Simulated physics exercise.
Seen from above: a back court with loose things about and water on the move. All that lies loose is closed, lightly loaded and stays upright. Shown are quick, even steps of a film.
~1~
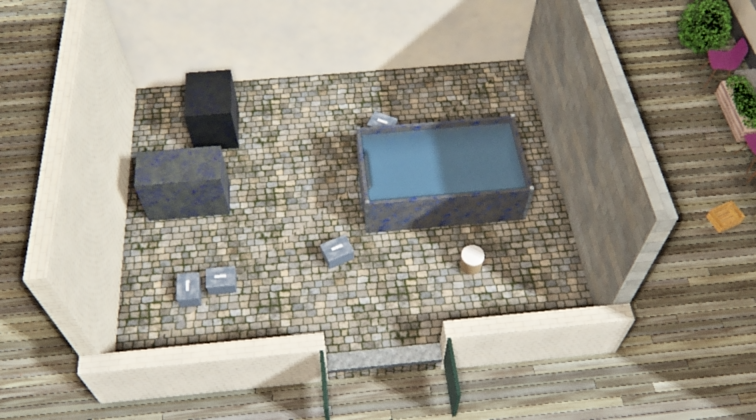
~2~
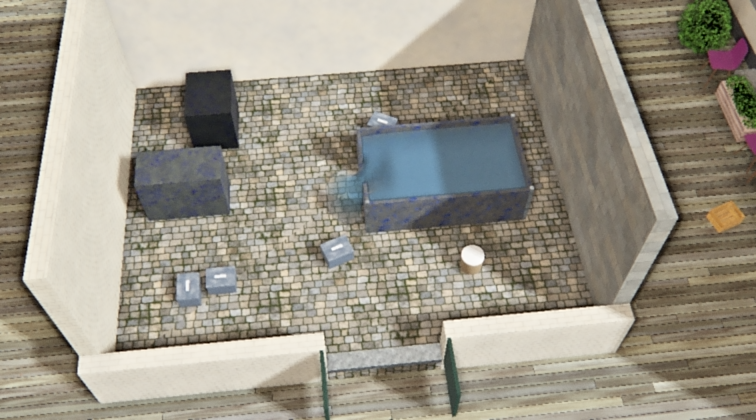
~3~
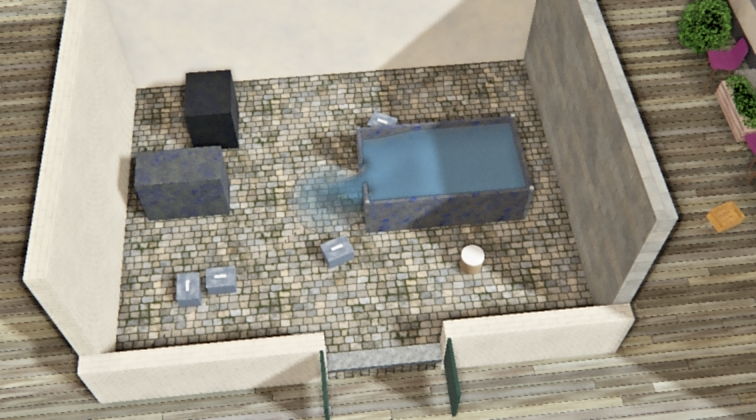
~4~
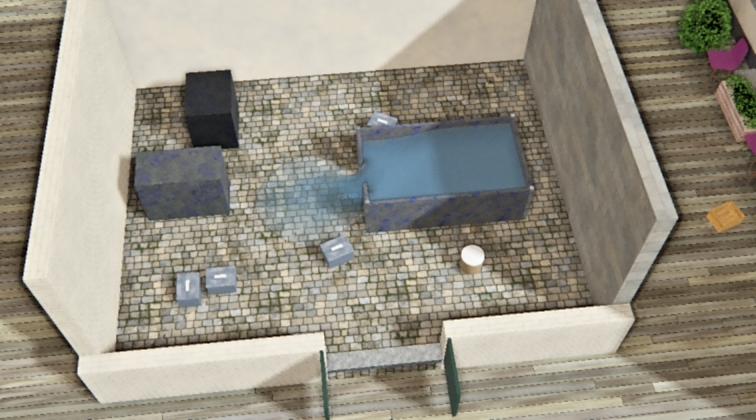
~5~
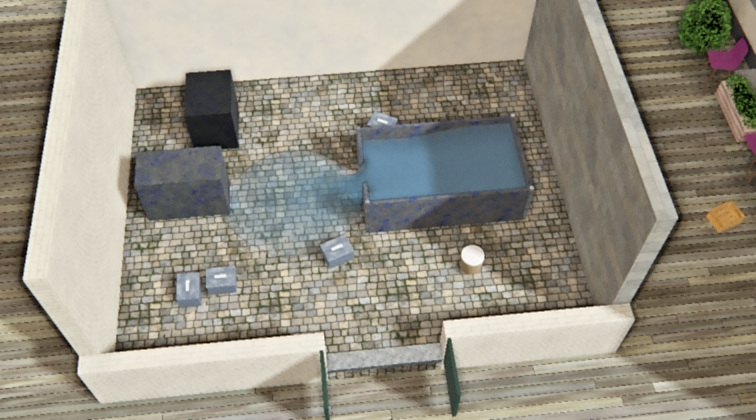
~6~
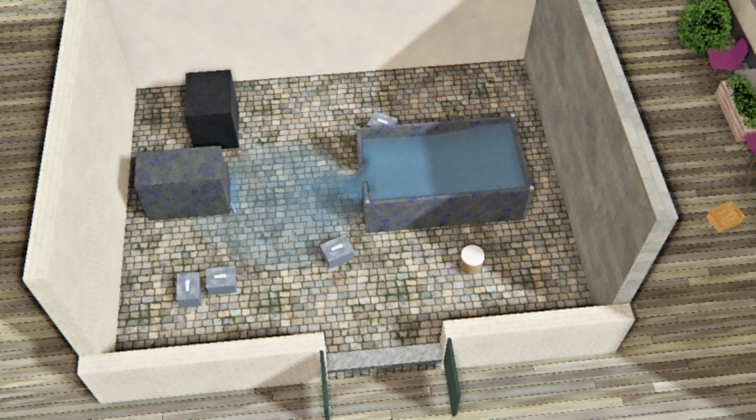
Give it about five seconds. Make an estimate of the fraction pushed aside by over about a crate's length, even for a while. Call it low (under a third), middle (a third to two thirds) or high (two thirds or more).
Middle.
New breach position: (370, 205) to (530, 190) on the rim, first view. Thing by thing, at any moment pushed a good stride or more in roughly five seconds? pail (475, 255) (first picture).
Looking at how things go, I'd say it travelled at least that.
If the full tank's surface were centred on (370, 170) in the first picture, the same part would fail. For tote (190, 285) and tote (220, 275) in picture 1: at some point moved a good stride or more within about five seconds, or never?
Taking them in turn: Got there and got there.
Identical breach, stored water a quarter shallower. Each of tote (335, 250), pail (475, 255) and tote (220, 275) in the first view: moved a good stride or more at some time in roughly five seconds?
In the order asked: Below that distance, below that distance and over that distance.
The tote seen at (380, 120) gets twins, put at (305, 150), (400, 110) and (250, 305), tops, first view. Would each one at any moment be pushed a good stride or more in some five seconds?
Here's the rundown: Sent far off, never gets far, and finally sent far off.
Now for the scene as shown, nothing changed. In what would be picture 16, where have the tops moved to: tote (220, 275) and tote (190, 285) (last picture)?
They end up at about pixels (171, 330) and (140, 336).
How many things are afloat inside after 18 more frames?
Count: 2.
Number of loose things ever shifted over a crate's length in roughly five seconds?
By my count, 2.
A moment on, 0 of 5 are well off their spots; 0 afloat.
Next, 2 of 5 are well off their spots; 0 afloat.
Later, 2 of 5 are well off their spots; 2 afloat.
In the end, 1 of 5 are well off their spots, and 2 have been at some point; 2 afloat.
